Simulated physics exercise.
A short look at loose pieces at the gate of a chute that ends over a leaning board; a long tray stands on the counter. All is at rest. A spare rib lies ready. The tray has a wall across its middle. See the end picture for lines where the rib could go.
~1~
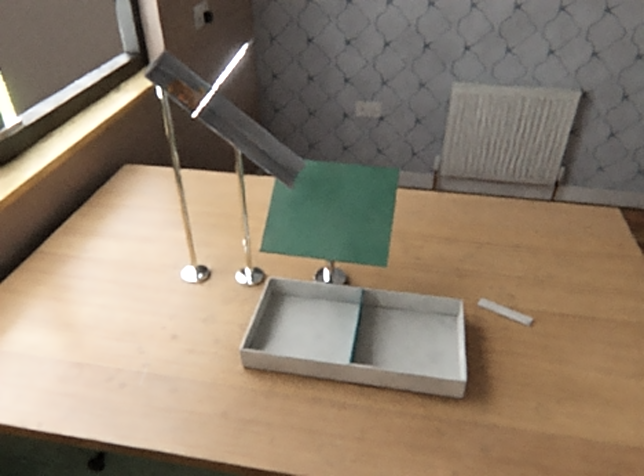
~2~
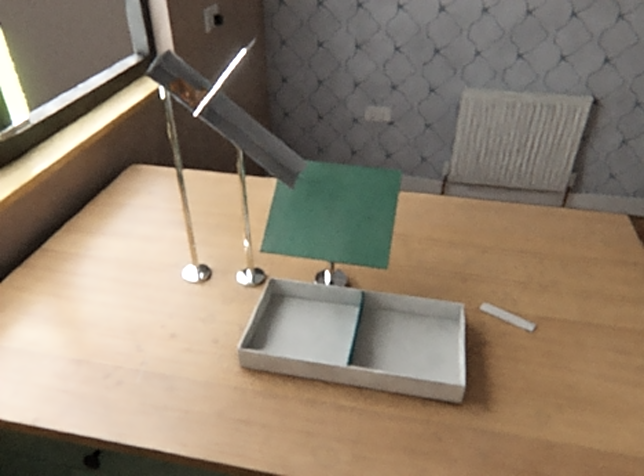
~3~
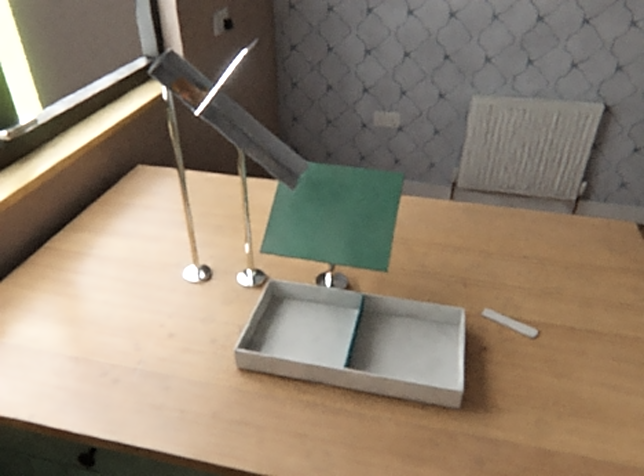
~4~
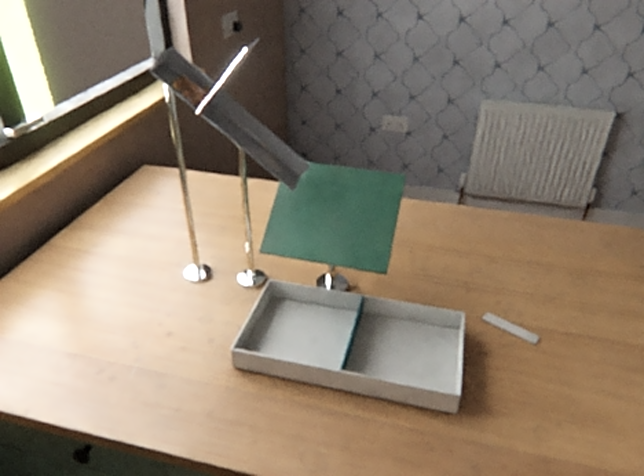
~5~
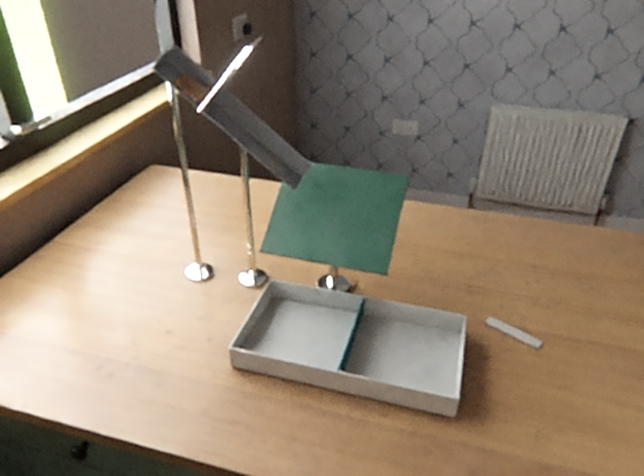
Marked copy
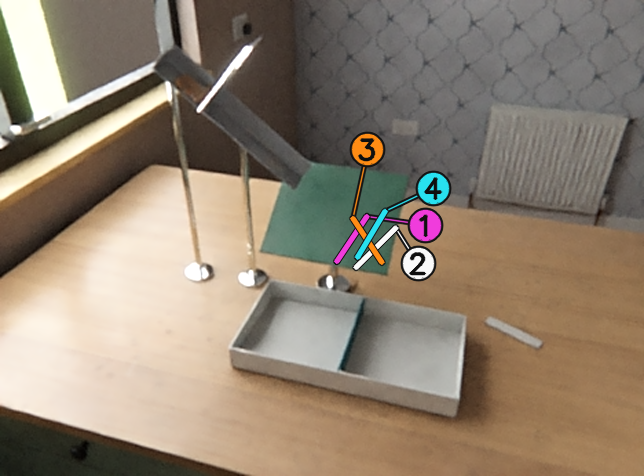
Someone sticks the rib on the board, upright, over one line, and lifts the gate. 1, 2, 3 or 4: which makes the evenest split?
3 beats the others.
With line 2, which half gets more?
The left half.
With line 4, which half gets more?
Left.
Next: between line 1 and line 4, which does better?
The answer is 4.
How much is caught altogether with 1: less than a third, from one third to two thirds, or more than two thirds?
More than two thirds.
On the marked copy, line 1 from (366, 216) to (336, 261); line 2 from (395, 228) to (356, 267); line 3 from (352, 218) to (381, 262); line 4 from (385, 211) to (357, 257).
If 1 is chosen, of what is caught, all in the left half, none in the right.
If 2 is chosen, of what is caught, nearly all in the left half, a stray few in the right.
If 3 is chosen, of what is caught, about a third in the left half, about two thirds in the right.
If 4 is chosen, of what is caught, most in the left half, a small part in the right.
